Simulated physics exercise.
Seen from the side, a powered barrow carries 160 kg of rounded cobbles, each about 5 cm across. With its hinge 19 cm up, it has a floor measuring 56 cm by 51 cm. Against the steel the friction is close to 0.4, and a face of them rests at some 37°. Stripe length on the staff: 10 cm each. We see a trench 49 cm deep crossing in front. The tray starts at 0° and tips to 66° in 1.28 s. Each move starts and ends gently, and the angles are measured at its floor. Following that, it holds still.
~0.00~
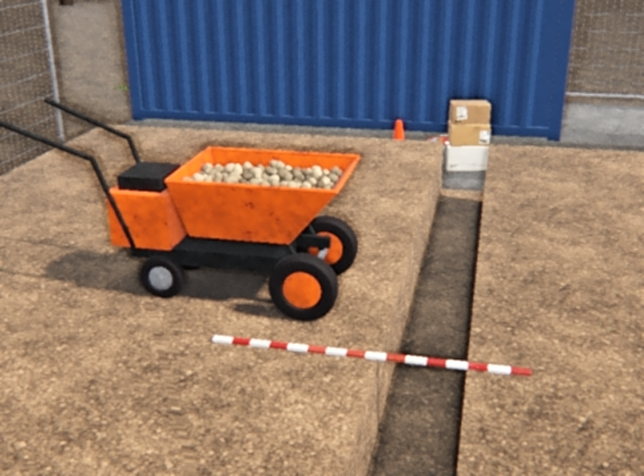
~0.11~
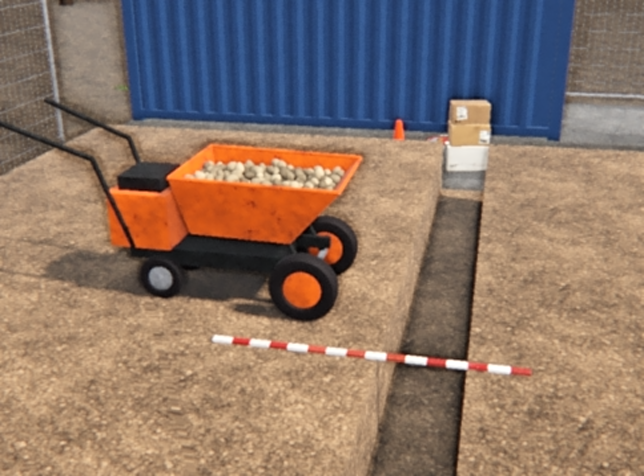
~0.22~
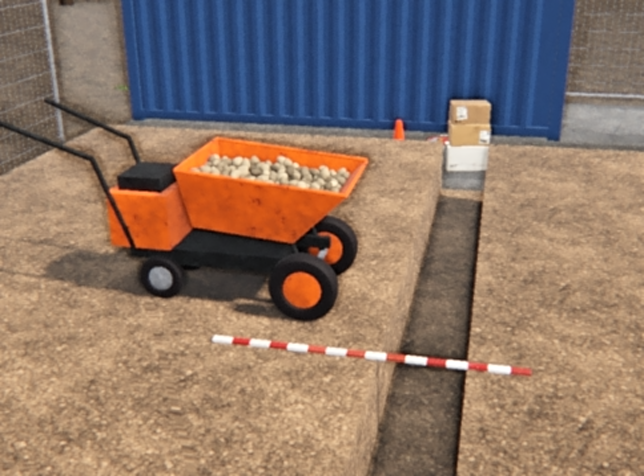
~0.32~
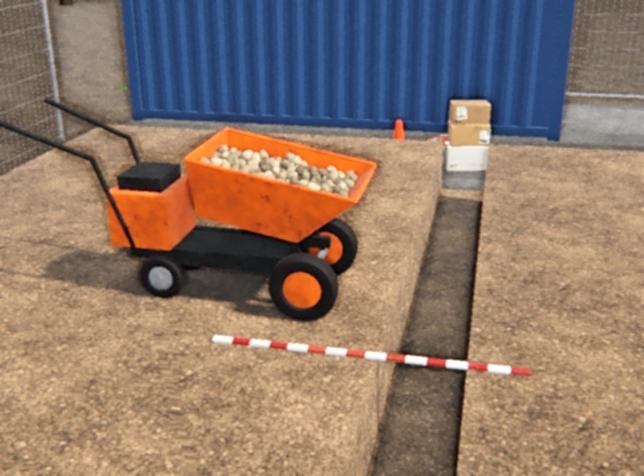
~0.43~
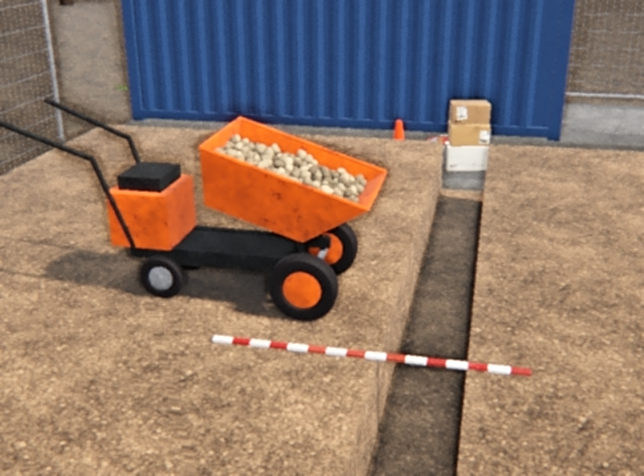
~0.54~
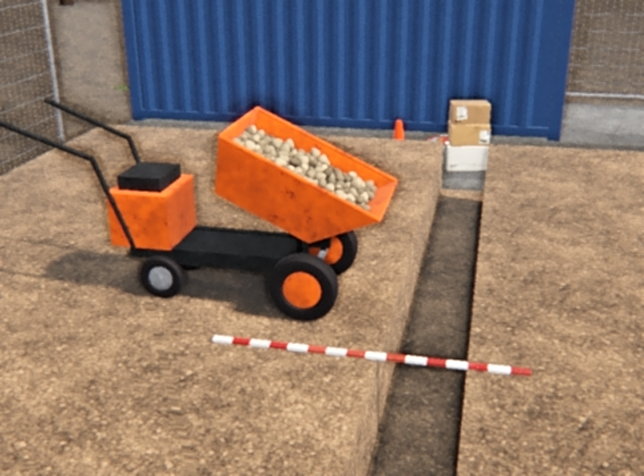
An orange powered barrow with black handles, seen from the side and slightly above, stands on brown dirt at the left, its tray full of pale rounded cobbles. A narrow trench runs beside it on the right, with a red-and-white staff across it, and a blue corrugated wall, stacked boxes and a small orange cone behind. The tray tilts steadily, its rear rising and its front lip pointing right, while the camera stays still.
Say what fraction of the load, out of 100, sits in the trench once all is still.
About 80 out of 100.
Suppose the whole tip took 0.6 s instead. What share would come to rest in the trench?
In that case some 60 per cent.
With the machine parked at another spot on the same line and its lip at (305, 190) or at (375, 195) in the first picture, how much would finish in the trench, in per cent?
That gives roughly 100 per cent and roughly 40 per cent.
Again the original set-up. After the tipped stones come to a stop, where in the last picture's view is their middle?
Roughly (447, 367), I'd say.
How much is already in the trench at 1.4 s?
Roughly 30 percent of the load.
After 1.0 s the floor is at 56°; 100 % in the tray; the foremost stones are at (414, 245).
After 1.4 s the floor is at 66°; 67 % in the tray, 29 % in the trench, 5 % past the trench; the foremost stones are at (498, 312).
After 1.7 s the floor is at 66°; 35 % in the tray, 46 % in the trench, 19 % past the trench; the foremost stones are at (599, 325).
After 3.7 s the floor is at 66°; 0 % in the tray, 80 % in the trench, 20 % past the trench; the foremost stones are past the picture's edge.
